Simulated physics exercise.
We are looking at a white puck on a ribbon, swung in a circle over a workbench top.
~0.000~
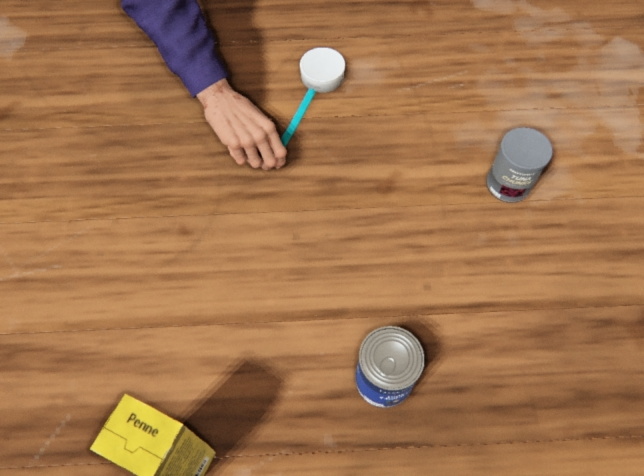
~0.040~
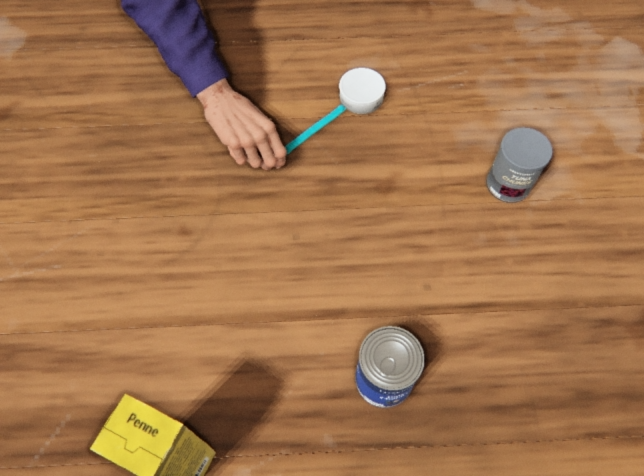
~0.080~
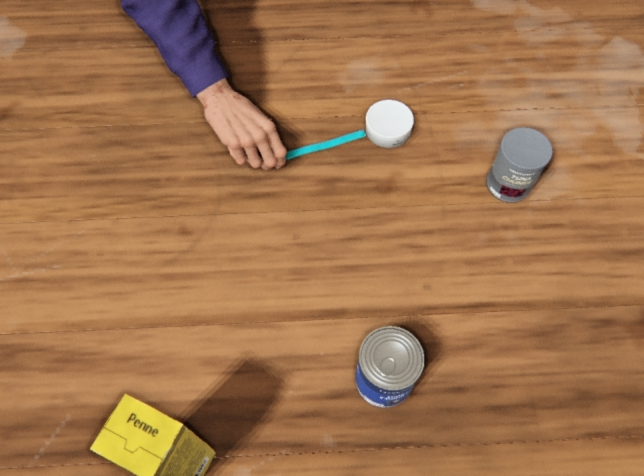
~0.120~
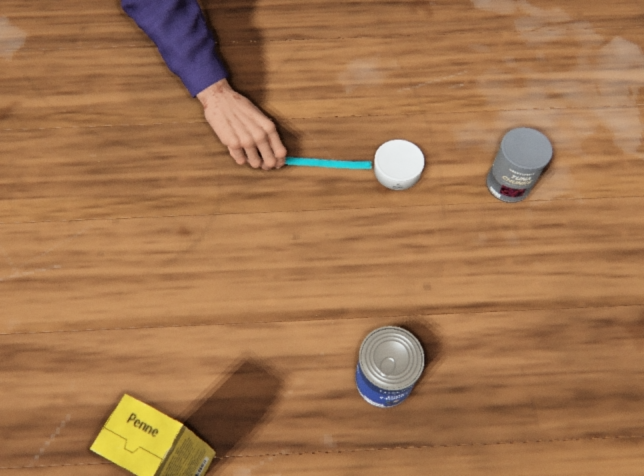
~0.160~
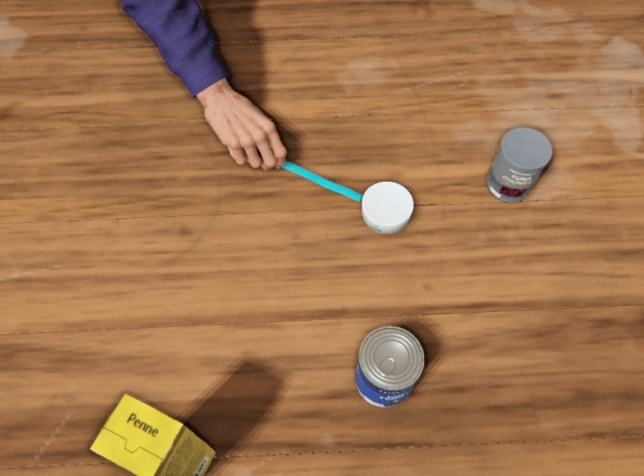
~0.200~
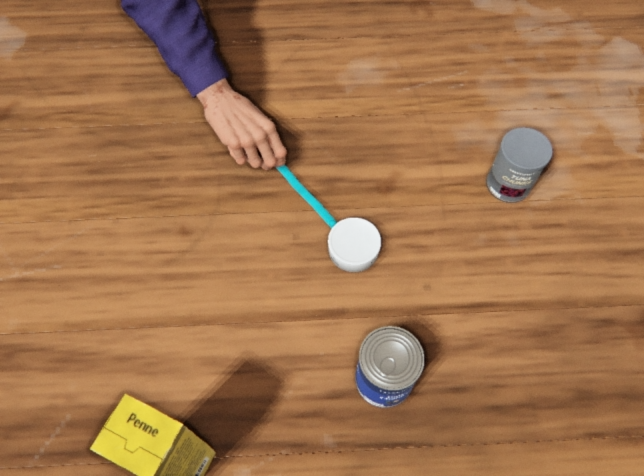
A wooden workbench top with a few pale smudges is seen from above by a camera that stays still. A hand in a purple sleeve reaches in at the upper left, holding a turquoise ribbon tied to a white puck, with a grey tin at right, a blue tin below centre and a yellow carton at lower left. The puck swings clockwise around the still hand, from its upper right out to the right, then down to its lower right, while the tins and carton stay put.
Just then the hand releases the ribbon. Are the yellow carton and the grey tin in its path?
The yellow carton stays untouched. The grey tin remains clear.
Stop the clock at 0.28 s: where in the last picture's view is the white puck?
By then it is at (259, 297).
After 0.28 s, puck near (259, 296).
After 0.40 s, puck near (119, 369).
At rest, puck out of view. The yellow carton remains clear and the grey tin escapes it.
